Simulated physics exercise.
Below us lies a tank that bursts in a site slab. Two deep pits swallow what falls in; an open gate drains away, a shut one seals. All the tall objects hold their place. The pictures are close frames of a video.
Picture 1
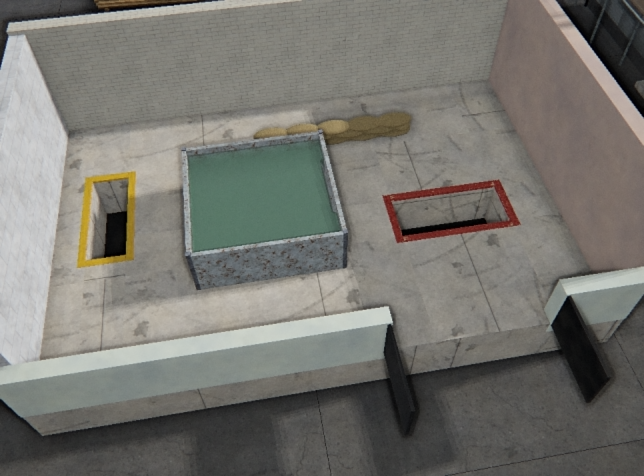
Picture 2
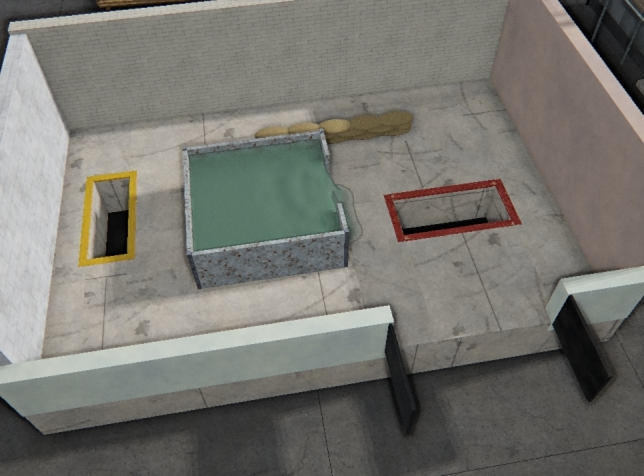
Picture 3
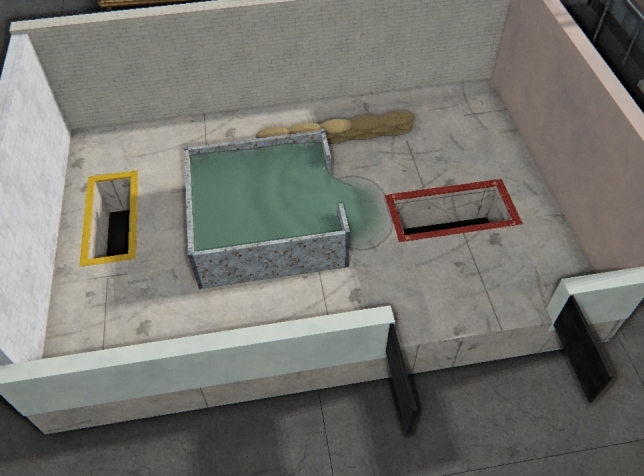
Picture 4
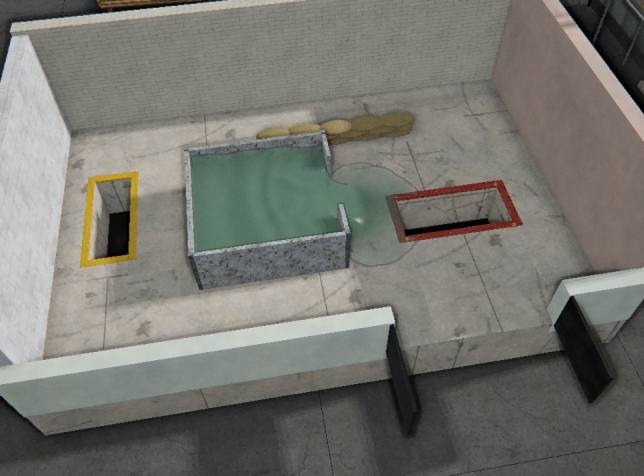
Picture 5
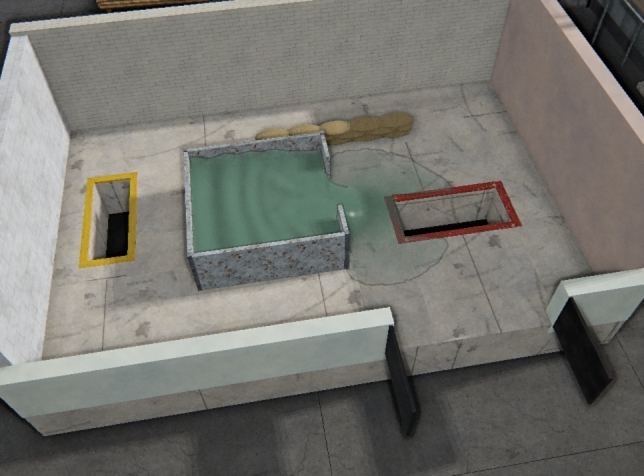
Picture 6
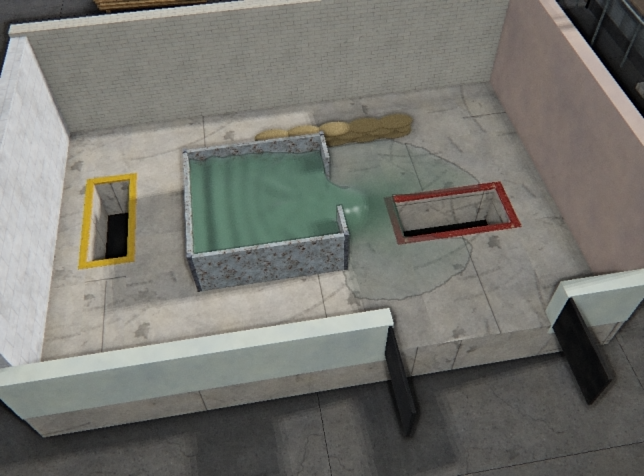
Walled concrete slab with an open tank of green water bursting on its right side, water spreading around the red-edged pit.
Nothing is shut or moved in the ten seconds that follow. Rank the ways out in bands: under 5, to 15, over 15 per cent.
The gate takes between 5 and 15 %; the red pit takes more than 15 %; the yellow pit takes less than 5 %.
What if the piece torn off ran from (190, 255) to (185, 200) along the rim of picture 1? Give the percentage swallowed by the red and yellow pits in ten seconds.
Per cent: Red 4, yellow 40.
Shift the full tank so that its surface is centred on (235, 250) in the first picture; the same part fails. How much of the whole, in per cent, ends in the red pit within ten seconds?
Parts in a hundred: Red 35.
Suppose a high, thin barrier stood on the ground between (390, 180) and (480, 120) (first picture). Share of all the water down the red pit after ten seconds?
Roughly, in per cent: Red 55.
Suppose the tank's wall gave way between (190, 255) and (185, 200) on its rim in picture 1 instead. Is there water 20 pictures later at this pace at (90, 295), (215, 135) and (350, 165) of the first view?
One after the other: Wet, no water, not flooded.
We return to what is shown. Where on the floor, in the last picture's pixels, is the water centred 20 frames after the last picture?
I would point to (343, 204).
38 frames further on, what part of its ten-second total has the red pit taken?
Some 80 per cent.
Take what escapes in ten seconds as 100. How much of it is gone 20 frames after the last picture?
Close to 50 %.
A moment on, water covers 30 % of the floor; the gate 0 %, the red pit 11 %, the yellow pit 0 %.
Next, water covers 35 % of the floor; the gate 1 %, the red pit 19 %, the yellow pit 0 %.
Then, water covers 40 % of the floor; the gate 2 %, the red pit 27 %, the yellow pit 0 %.
Later, water covers 55 % of the floor; the gate 5 %, the red pit 38 %, the yellow pit 0 %.
In the end, water covers 65 % of the floor; the gate 10 %, the red pit 48 %, the yellow pit 2 %.
